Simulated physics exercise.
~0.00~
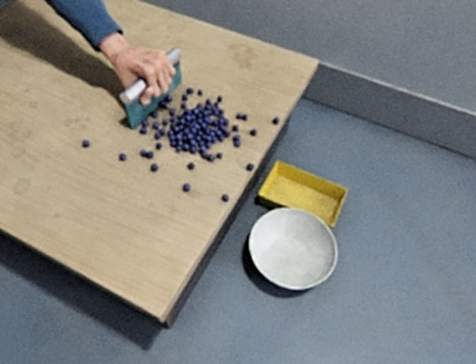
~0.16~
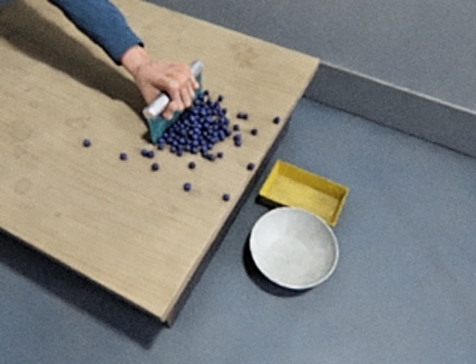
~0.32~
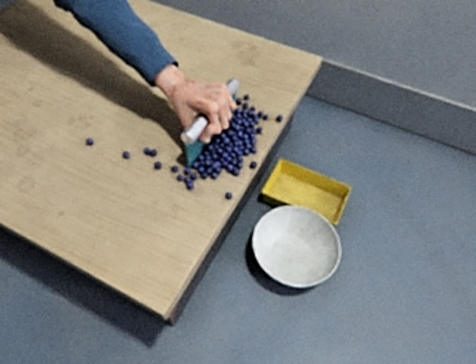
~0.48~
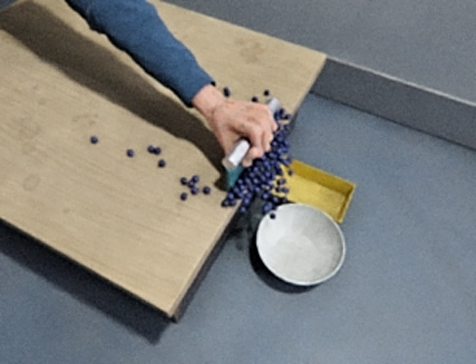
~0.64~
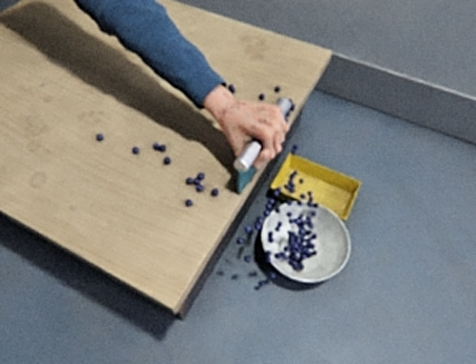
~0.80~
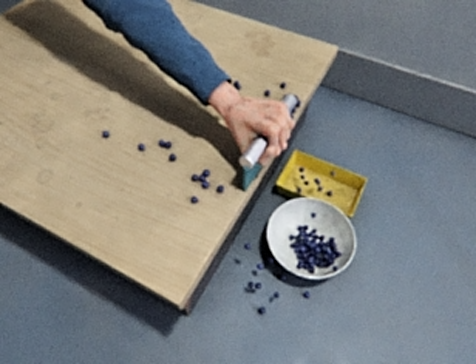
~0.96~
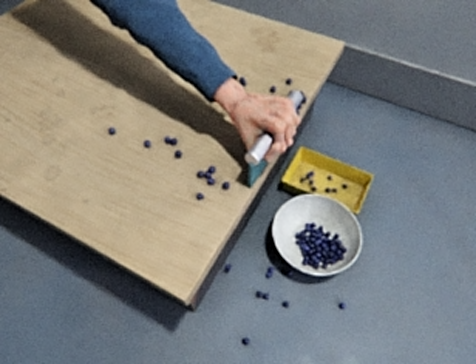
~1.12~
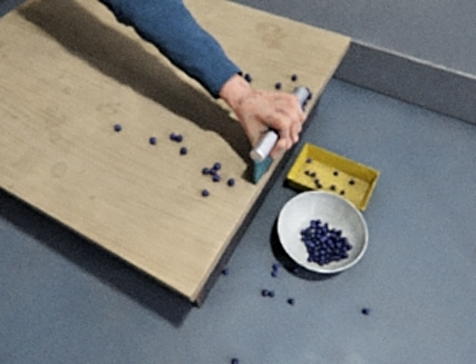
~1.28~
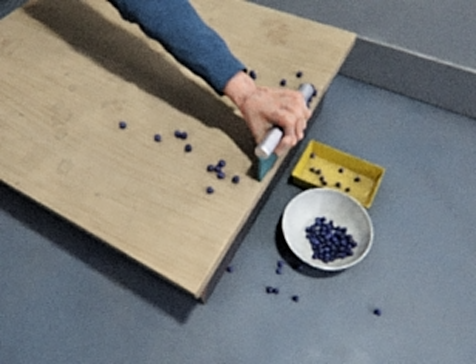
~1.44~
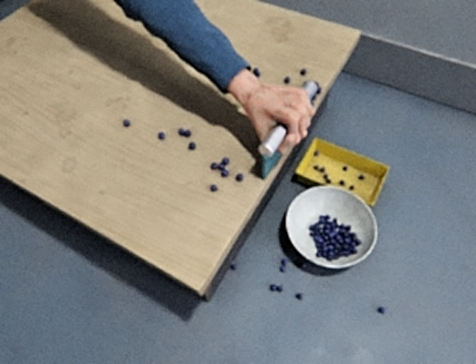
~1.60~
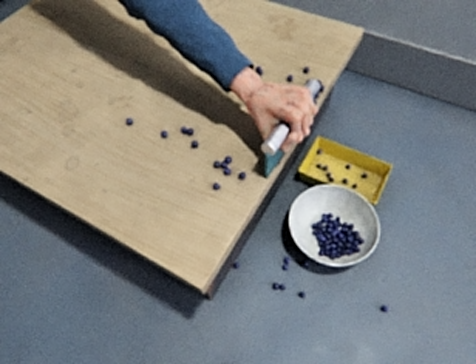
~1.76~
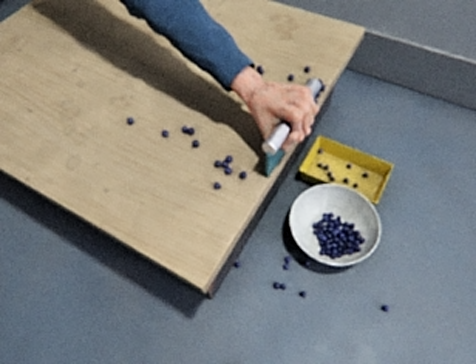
A hand with a scraper pushed a pile of blueberries across a wooden tabletop and over its edge, then stopped there. Most dropped into the white bowl, a few landed in the yellow tin, some scattered on the floor, and others stayed on top.
